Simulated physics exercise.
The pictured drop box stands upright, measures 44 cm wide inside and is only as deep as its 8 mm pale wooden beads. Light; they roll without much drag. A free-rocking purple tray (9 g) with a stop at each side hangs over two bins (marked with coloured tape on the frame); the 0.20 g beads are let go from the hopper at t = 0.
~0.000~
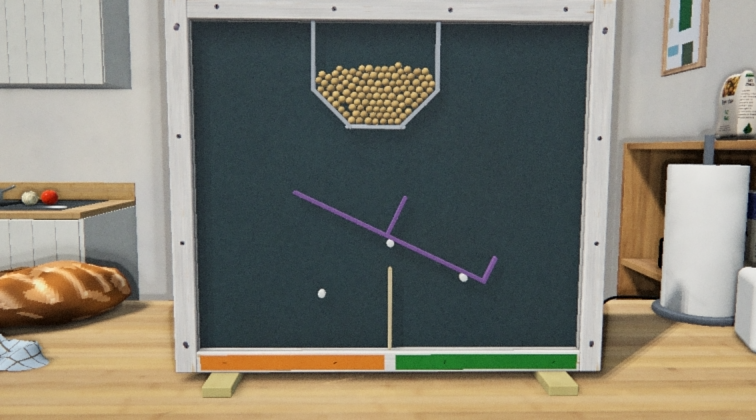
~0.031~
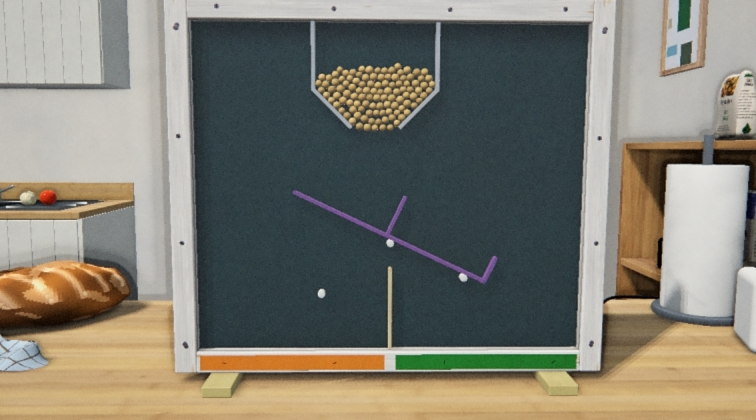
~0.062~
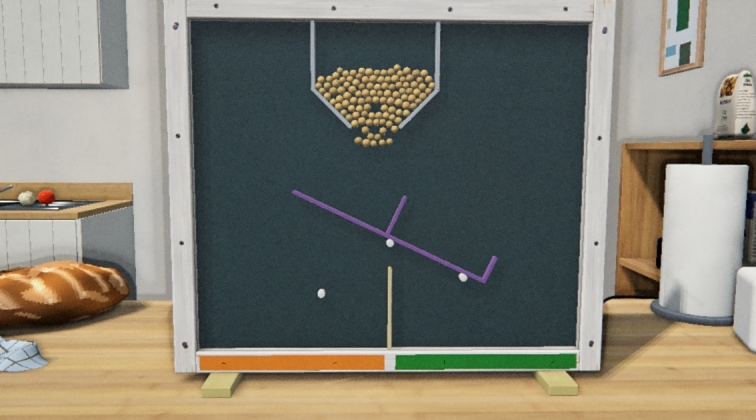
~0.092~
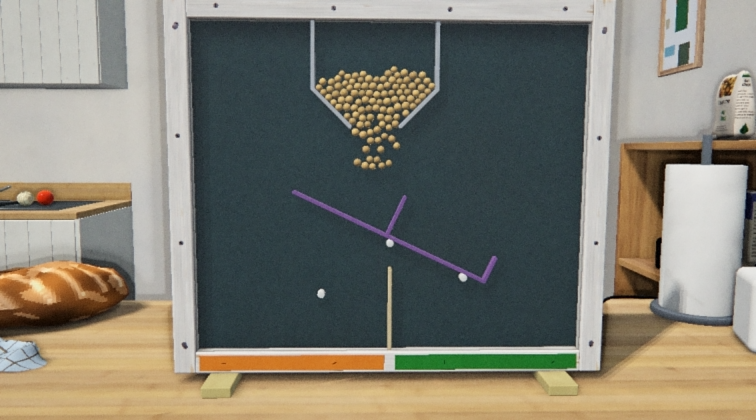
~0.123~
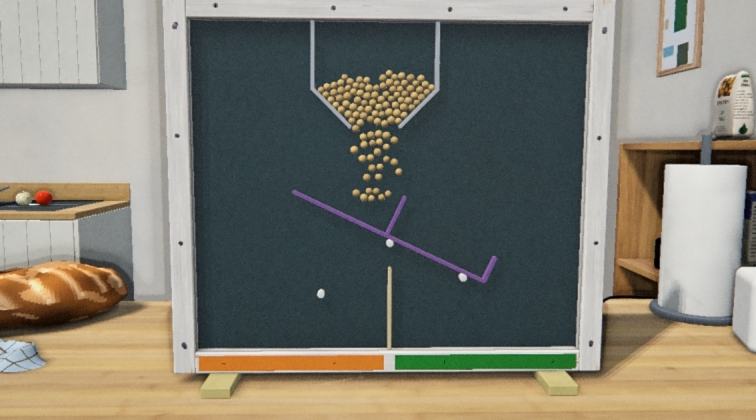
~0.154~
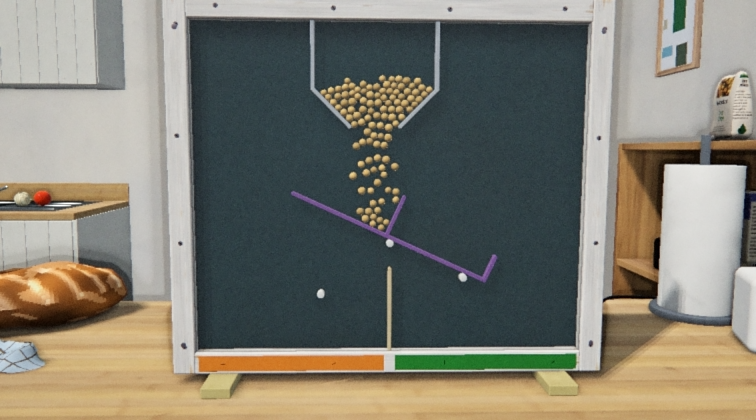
The clip opens on a board where a hopper full of pale wooden beads hangs above a purple tray slanting down to the right. The hopper's bottom opens and beads drop in a loose stream, the lowest gathering on the tray left of its upright wall, while the tray stays tilted.
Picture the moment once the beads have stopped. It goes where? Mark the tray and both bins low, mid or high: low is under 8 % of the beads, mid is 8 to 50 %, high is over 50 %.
Green bin - low. Orange bin - high. Tray - mid.
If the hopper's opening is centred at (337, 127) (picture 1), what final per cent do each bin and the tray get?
Green bin: 0; orange bin: 95; tray: 5.
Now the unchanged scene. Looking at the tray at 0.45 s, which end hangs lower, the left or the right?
Low end: Left.
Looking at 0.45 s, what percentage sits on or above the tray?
Roughly 90 percent.
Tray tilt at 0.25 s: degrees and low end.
The tray tilts about 15 degrees, and its right end is the low one.
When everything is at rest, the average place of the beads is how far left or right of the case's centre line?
Roughly 10 centimetres left of centre.
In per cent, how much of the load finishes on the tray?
Result: Approx. 30 per cent.
After 0.25 s 65 % have left the hopper; tray right end down 17°; on or over it 60 %, past it to the left 0 %, to the right 0 %.
After 0.45 s 100 % have left the hopper; tray left end down 29°; on or over it 90 %, past it to the left 10 %, to the right 0 %.
After 0.80 s 100 % have left the hopper; tray left end down 37°; on or over it 30 %, past it to the left 70 %, to the right 0 %.
All still by 1.8 s, green bin 0 %, orange bin 70 %, tray 30 %; tray left end down 37°.
